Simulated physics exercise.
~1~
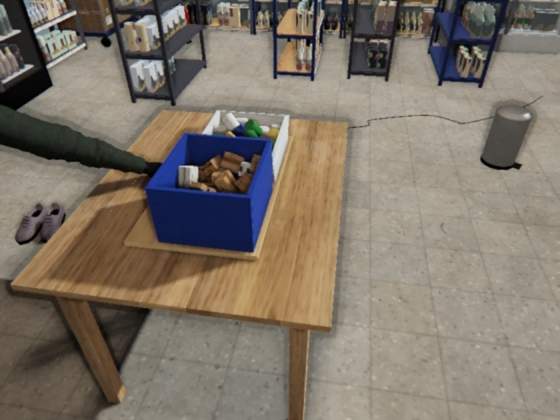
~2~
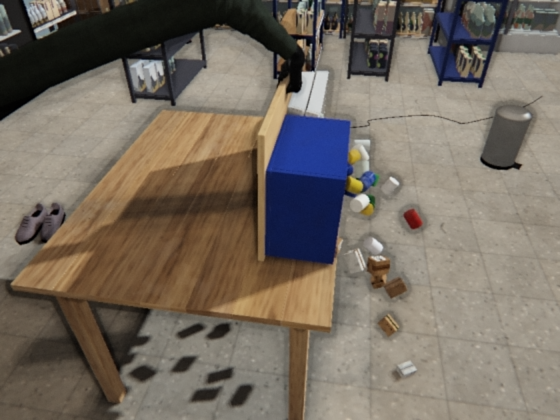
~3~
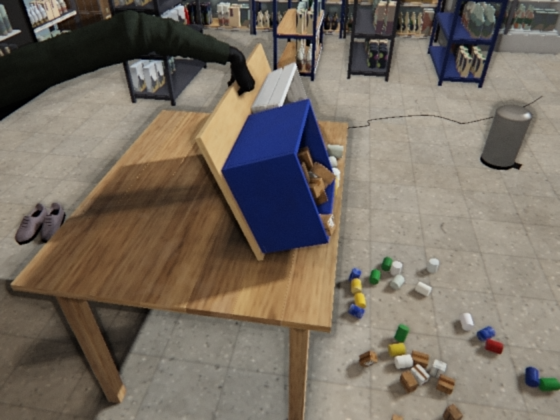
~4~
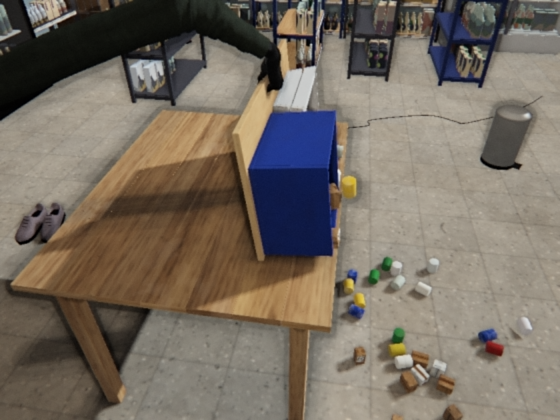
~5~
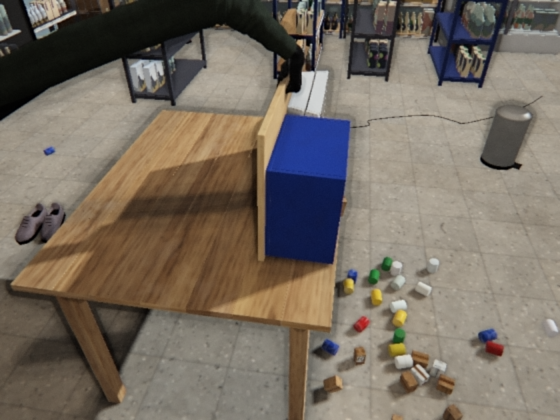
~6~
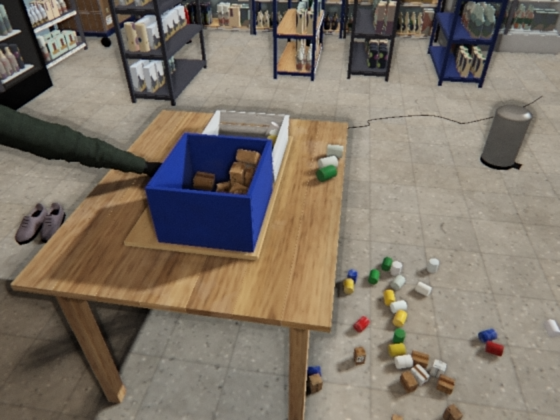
A dark-sleeved arm holds the edge of a wooden board on a table, with a blue tote of small brown parcels and a white tote of little coloured jars fixed on top. It tips the board up to the right until both totes lie on their sides, and pieces tumble over the table edge onto the tiled floor. The arm eases the board partway back, then raises it upright again, and a few more pieces drop. Finally it lowers the board flat, leaving many jars and some parcels scattered on the floor, while a good number of parcels remain in the blue tote.
